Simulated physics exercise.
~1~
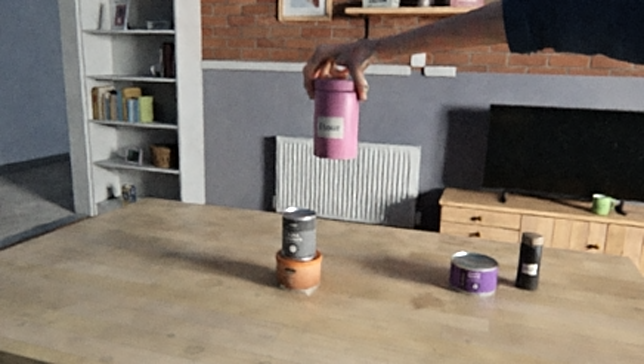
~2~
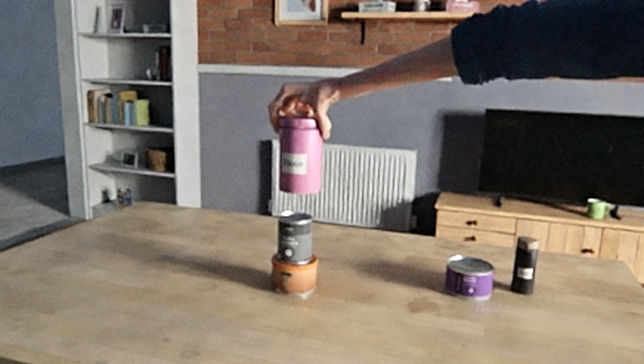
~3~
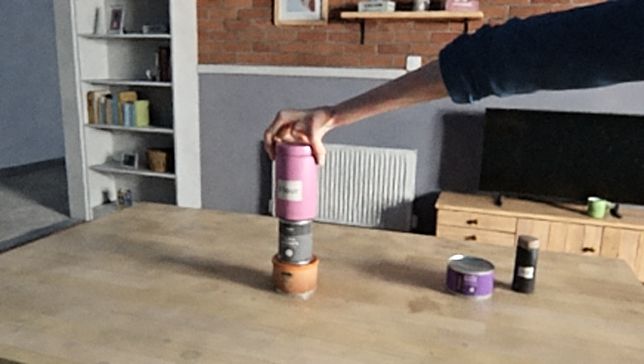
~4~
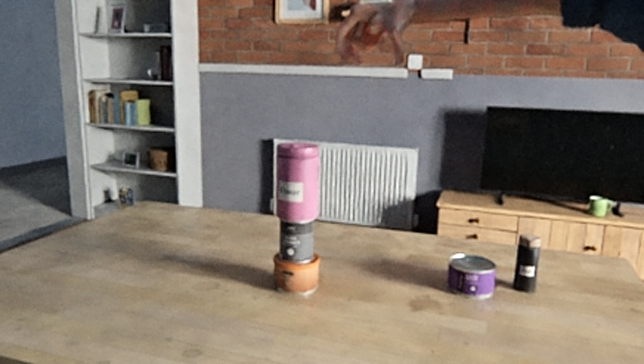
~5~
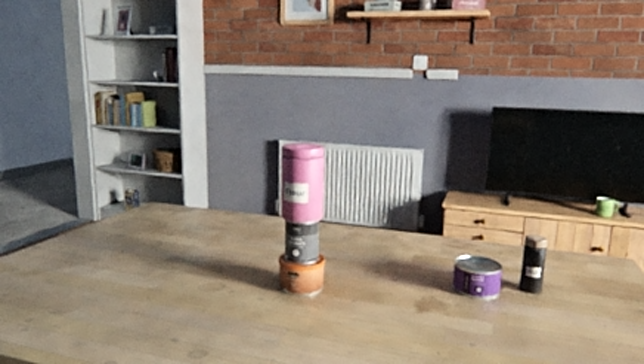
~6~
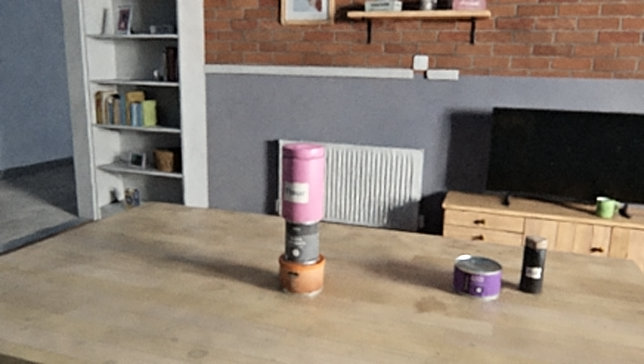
The clip opens on a wooden table where a grey tin stands on an orange tub, with a purple tub and a black shaker off to the right. A hand reaching in from the right holds a pink jar upright in the air above the table. The hand moves the jar left and down until it hovers over the grey tin, then lowers it onto the top. The fingers let go and the arm draws back out of view. The pink jar stays balanced on the stack, and the tower is still standing at the end.
